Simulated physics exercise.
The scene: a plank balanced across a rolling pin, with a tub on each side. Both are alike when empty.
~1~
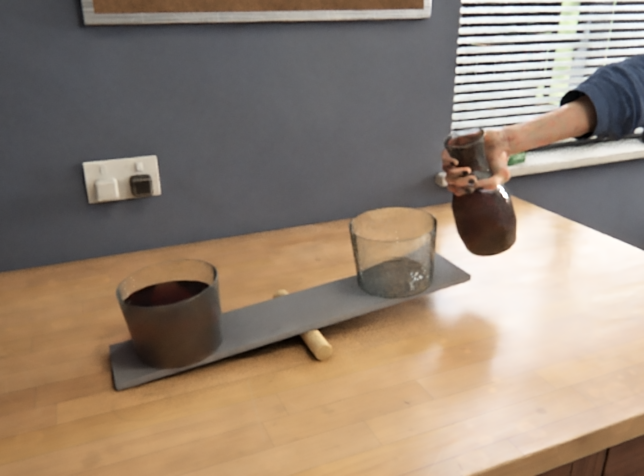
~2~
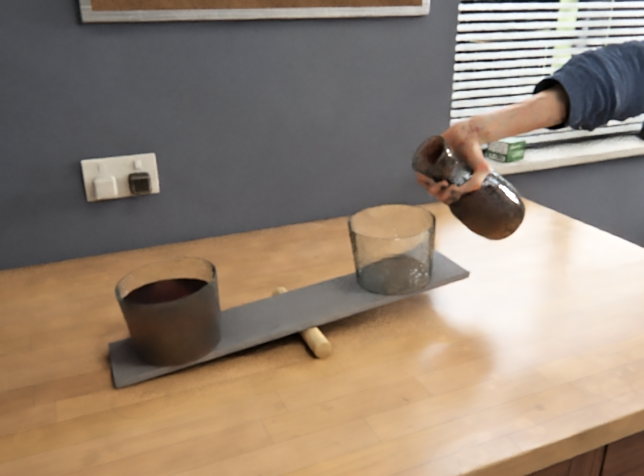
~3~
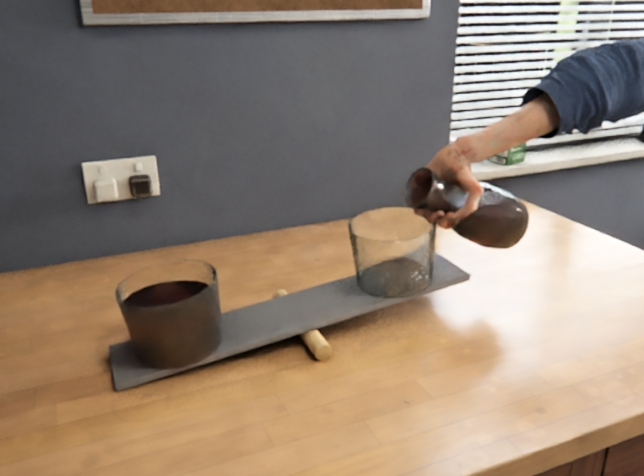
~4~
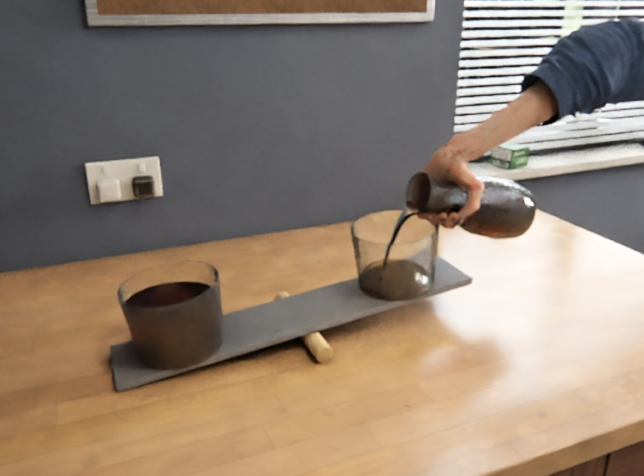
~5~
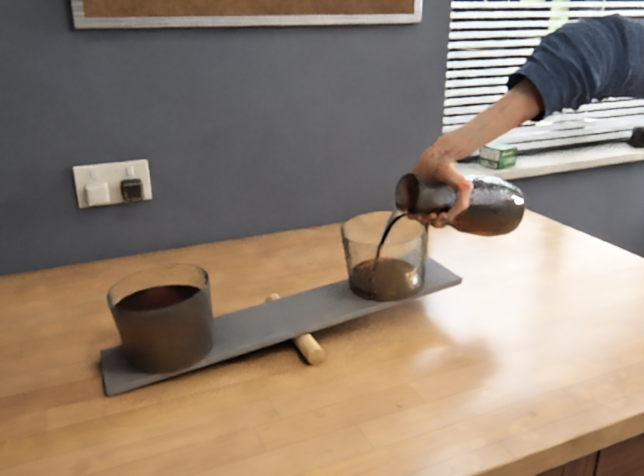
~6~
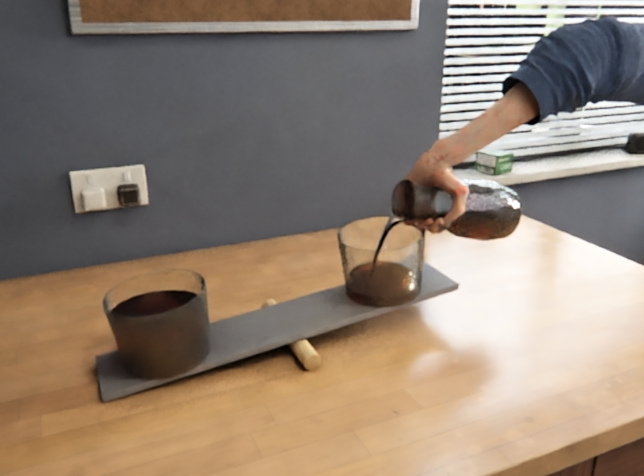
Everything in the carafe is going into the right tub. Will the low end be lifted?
In the end the plank does not move.
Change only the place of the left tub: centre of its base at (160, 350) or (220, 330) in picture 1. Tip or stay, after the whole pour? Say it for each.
In turn: Keeps its lean, goes down there.
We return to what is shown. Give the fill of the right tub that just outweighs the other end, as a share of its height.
Roughly 75 per cent.
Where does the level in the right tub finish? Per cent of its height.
Close to 60 %.
A moment on, the right tub is about a third full; the plank leans as before.
Further on, the right tub is about half full; the plank leans as before.
When it is over, the right tub is about two thirds full; the plank leans as before.
